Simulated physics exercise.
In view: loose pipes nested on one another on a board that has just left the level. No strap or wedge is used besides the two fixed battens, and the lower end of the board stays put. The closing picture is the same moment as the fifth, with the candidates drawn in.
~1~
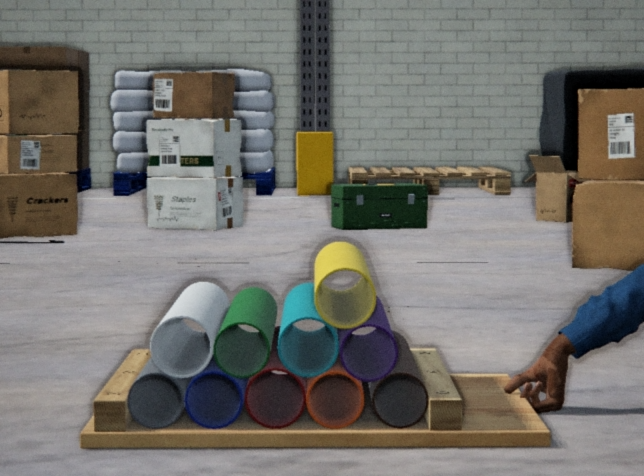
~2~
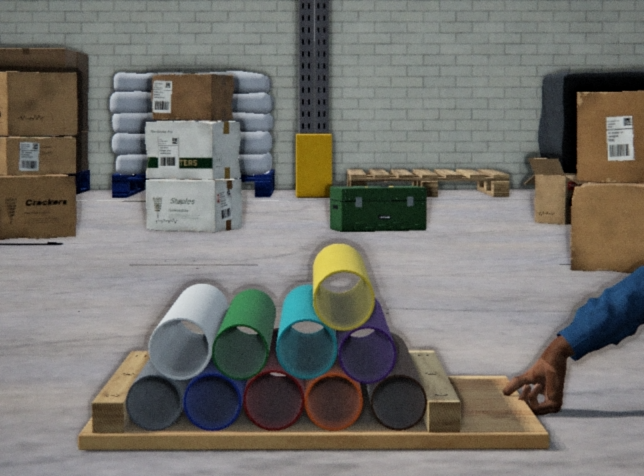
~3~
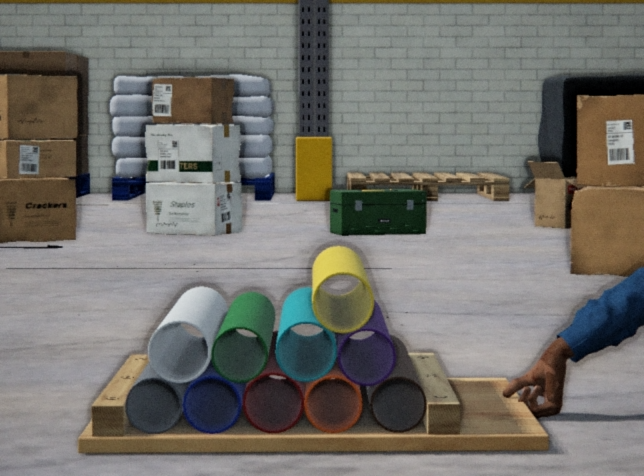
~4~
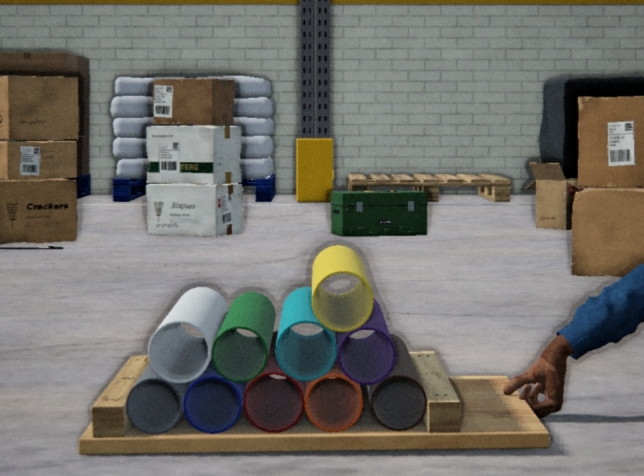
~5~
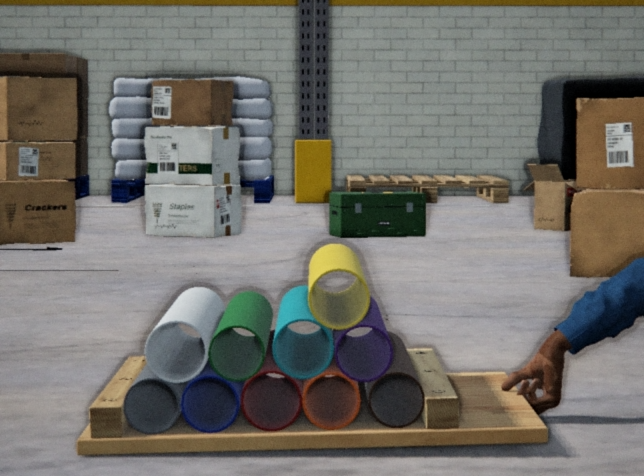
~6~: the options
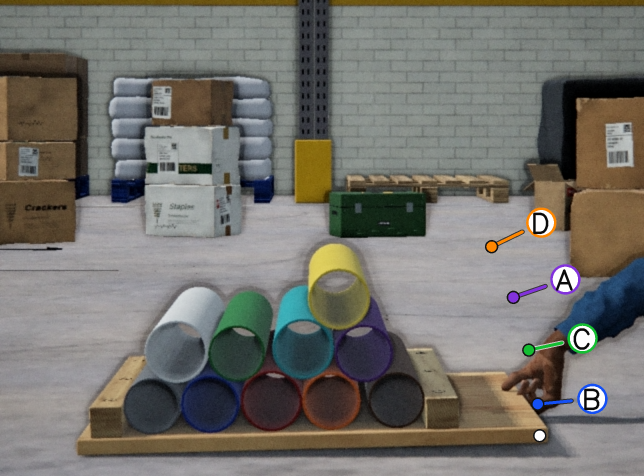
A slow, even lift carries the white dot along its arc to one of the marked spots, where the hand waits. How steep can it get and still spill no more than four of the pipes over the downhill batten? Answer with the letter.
Lift it to D and no more.
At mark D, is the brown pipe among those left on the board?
Yes, with D.
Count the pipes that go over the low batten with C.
At C the number is none.
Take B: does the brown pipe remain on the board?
The brown pipe: Yes.
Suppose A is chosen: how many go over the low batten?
At A the number is none.
On the marked copy, A at (514, 298); B at (538, 404); C at (529, 350); D at (492, 247); the white dot at (540, 436).
Taking D. A third of the way, board at 16°.
Two thirds of the way, board at 26°.
When it is over, board at 26°, one over the low batten (white).
As for the rest, A none over the low batten; B none over the low batten; C none over the low batten.
